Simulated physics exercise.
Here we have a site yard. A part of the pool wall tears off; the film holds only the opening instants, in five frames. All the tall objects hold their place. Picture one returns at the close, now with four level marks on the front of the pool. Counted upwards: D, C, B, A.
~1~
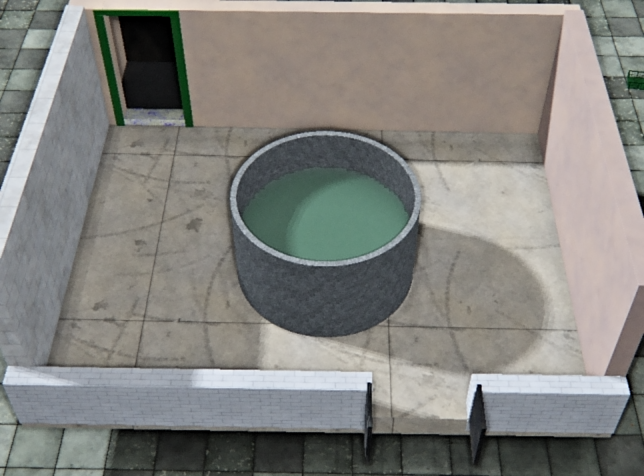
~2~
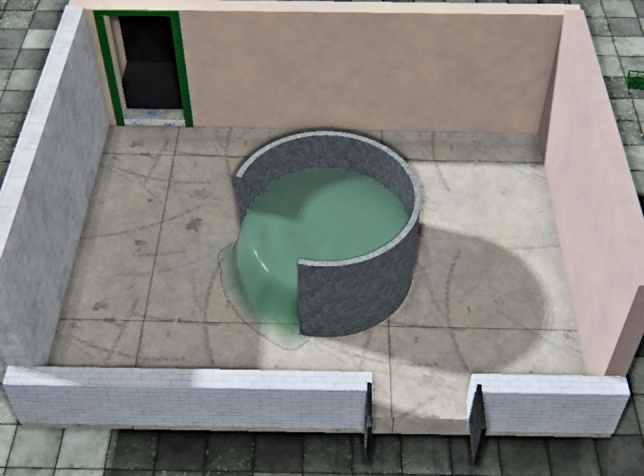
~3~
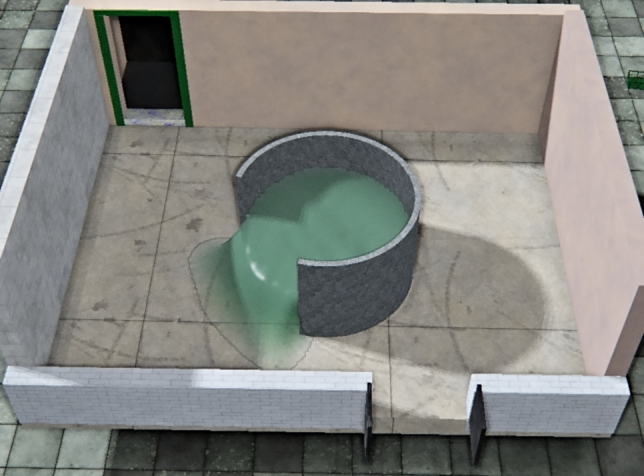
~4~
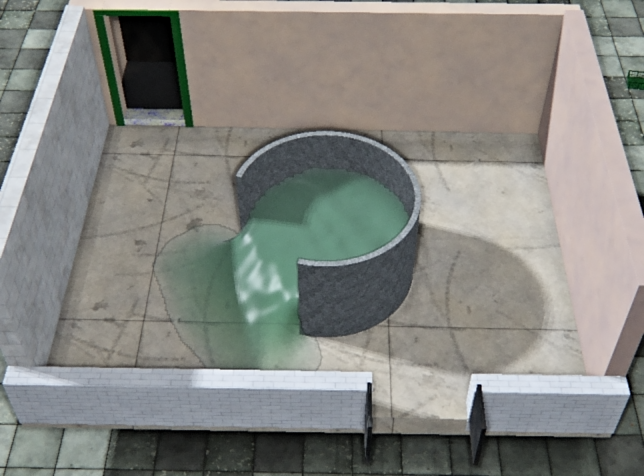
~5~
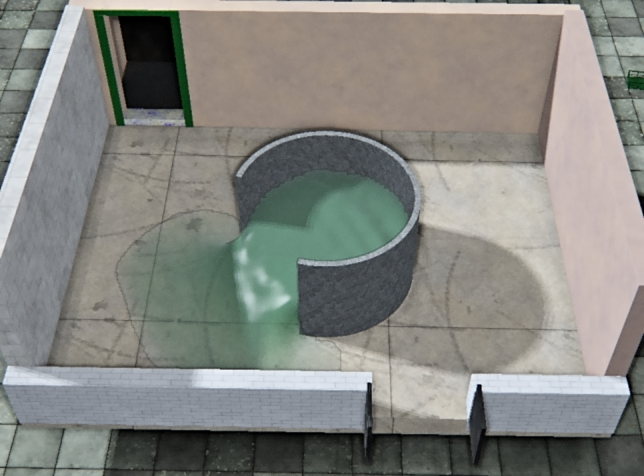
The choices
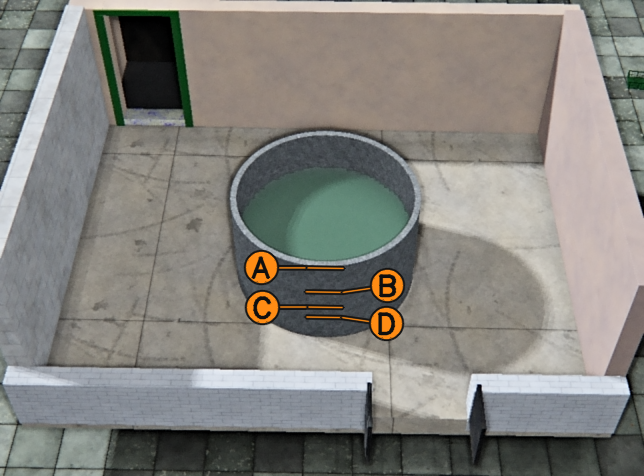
Green water sat still in a round stone pool in a walled yard, then poured out through a wide gap that opened in the pool's front left side and spread leftward across the paved ground.
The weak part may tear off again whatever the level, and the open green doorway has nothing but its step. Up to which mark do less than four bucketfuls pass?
D.
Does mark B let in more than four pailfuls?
Yes, it does.
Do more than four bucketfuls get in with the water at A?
Yes.
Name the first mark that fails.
The answer is C.
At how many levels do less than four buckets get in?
One of the four.
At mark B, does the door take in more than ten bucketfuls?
Yes, clearly.
On the marked copy, A at (324, 268); B at (324, 292); C at (324, 307); D at (324, 317); from the bottom up D, C, B, A.
For mark A, dozens of bucketfuls pour in.
For mark B, dozens of bucketfuls pour in.
For mark C, about 9 bucketfuls get in.
For mark D, a bucket or two gets in.
